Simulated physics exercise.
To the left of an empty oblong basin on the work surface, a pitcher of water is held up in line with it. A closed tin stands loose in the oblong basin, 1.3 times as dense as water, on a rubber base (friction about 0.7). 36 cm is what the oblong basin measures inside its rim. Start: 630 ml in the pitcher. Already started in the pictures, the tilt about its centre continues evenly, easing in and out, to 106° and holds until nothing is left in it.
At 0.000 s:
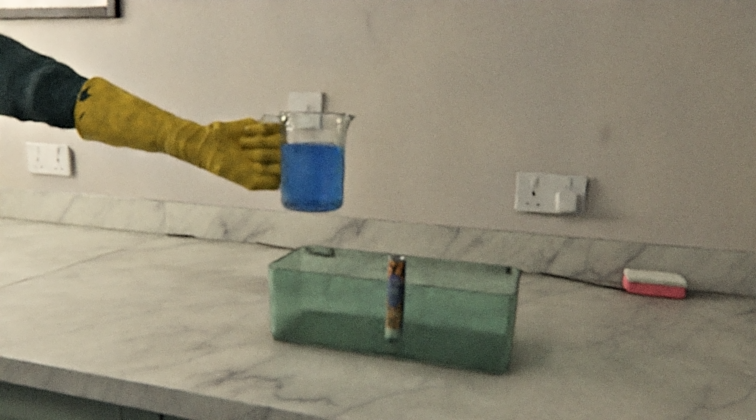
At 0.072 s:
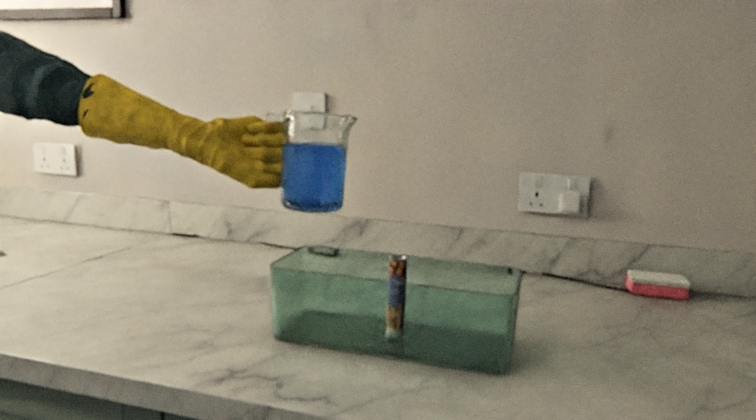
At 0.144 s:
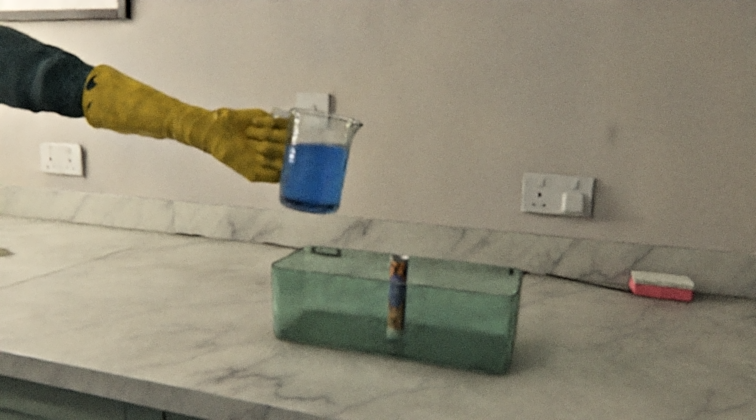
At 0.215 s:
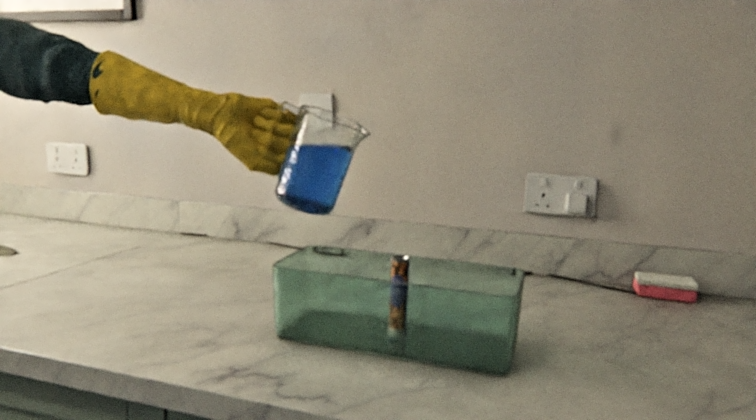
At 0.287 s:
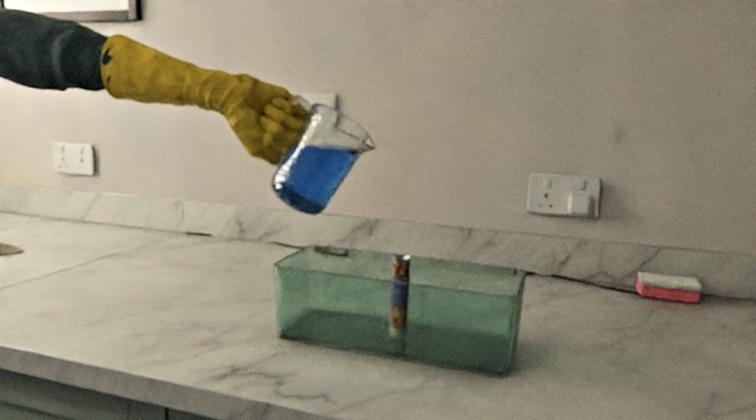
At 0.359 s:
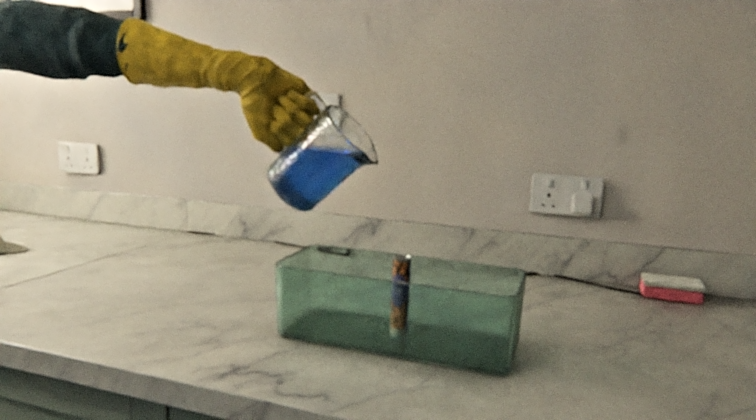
An arm in a dark sleeve and yellow rubber glove holds a clear jug of blue liquid above a pale marbled worktop, seen from the front and slightly above. Below it sits a translucent green oblong basin with a slim, multicoloured cylinder upright inside, while white sockets and a red-and-white object are behind. The gloved hand steadily tilts the jug rightward, the liquid shifting towards its spout, as the camera drifts slightly.
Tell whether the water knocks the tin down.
It will go down.
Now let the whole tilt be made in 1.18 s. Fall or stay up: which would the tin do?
In that case the tin overturns.
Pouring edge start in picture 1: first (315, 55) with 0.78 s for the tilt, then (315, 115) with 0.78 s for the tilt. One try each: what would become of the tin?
First it tips over; then it stays on its base.
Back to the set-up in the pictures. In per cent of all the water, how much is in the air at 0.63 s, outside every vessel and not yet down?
Around 24 in a hundred.
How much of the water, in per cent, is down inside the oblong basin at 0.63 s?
About 7%.
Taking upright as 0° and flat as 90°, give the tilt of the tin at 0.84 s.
It tilts roughly 10° from upright.
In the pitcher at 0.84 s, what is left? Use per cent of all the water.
Around 22 in a hundred is still there.
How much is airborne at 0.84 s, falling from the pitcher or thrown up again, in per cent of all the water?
Airborne share: Near 20 %.
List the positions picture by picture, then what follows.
In the first frame, it leans 0°; its right rim is at (355, 116); the water meets the walls at (287, 142) and (343, 145); the oblong basin's rim runs from (286, 256) to (518, 282); the tin's top is at (397, 261).
In the second frame, it leans 2°; its right rim is at (357, 118); the water meets the walls at (289, 142) and (344, 146).
In the third frame, it leans 9°; its right rim is at (363, 124); the water meets the walls at (292, 144) and (348, 147).
In the fourth frame, it leans 19°; its right rim is at (370, 134); the water meets the walls at (295, 147) and (352, 148).
In the fifth frame, it leans 32°; its right rim is at (375, 148); the water meets the walls at (287, 161) and (360, 152).
In the sixth frame, it leans 46°; its right rim is at (378, 164); the water meets the walls at (283, 157) and (369, 156).
After 0.63 s the tilt is 97° and 69 per cent is still to pour; the tin stands where it began.
After 0.84 s the tilt is 106° and 21 per cent is still to pour; the tin leans 9°.
After 1.05 s the tilt is 106° and 4 per cent is still to pour; the tin lies on its side.
After 1.28 s the tilt is 106° and 0 per cent is still to pour; the tin lies on its side.
In the end the tin lies on its side.
